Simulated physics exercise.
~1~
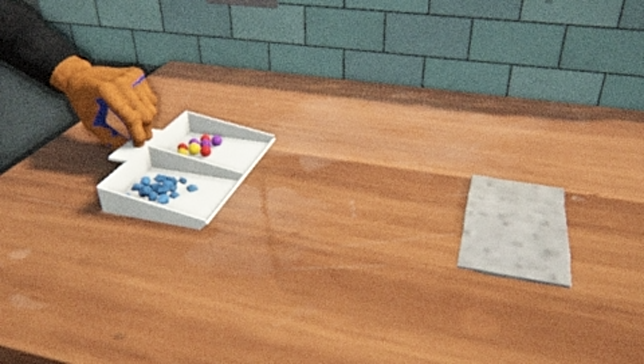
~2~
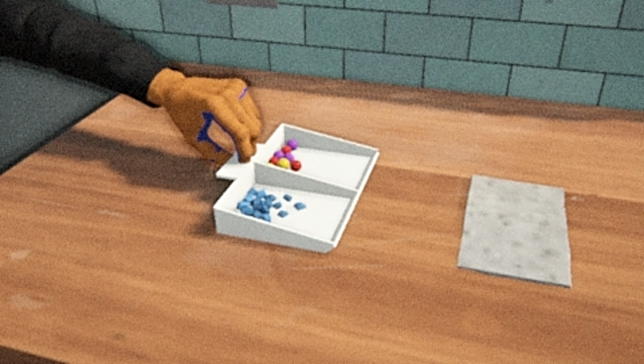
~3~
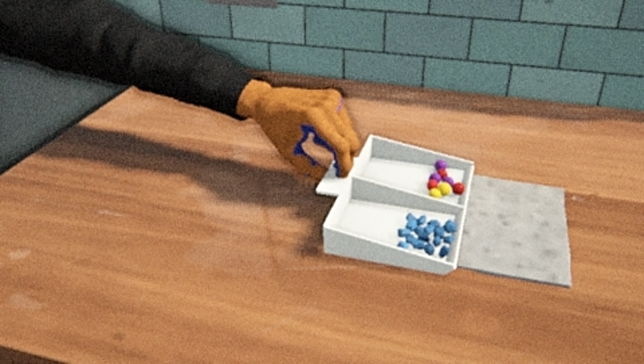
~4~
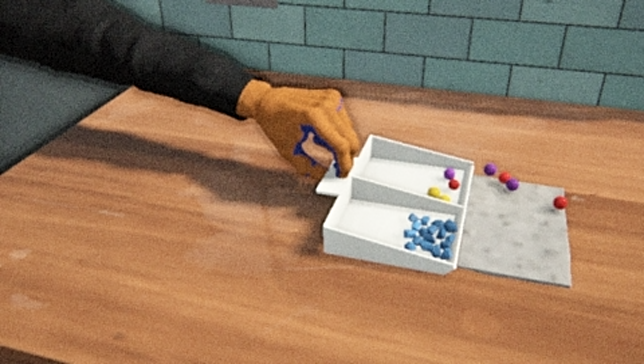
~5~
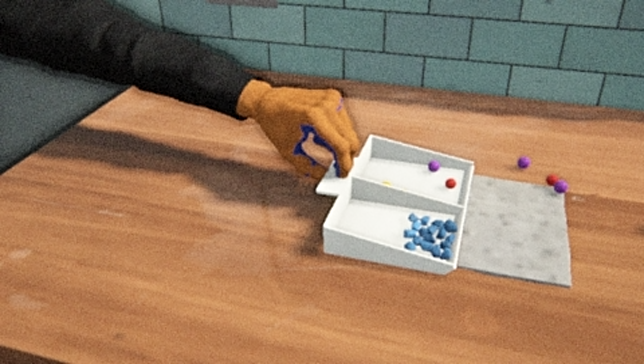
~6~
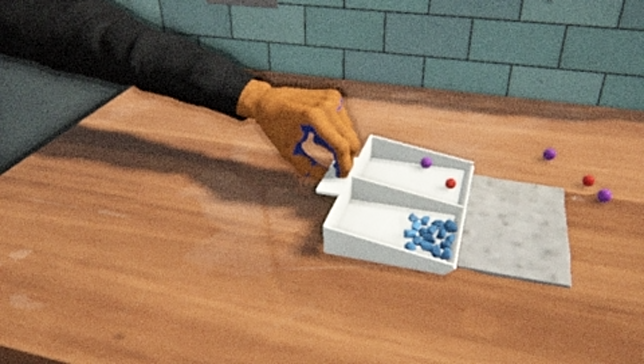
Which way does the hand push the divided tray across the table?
The hand pushes the tray to the right, until it stops at the grey slab.
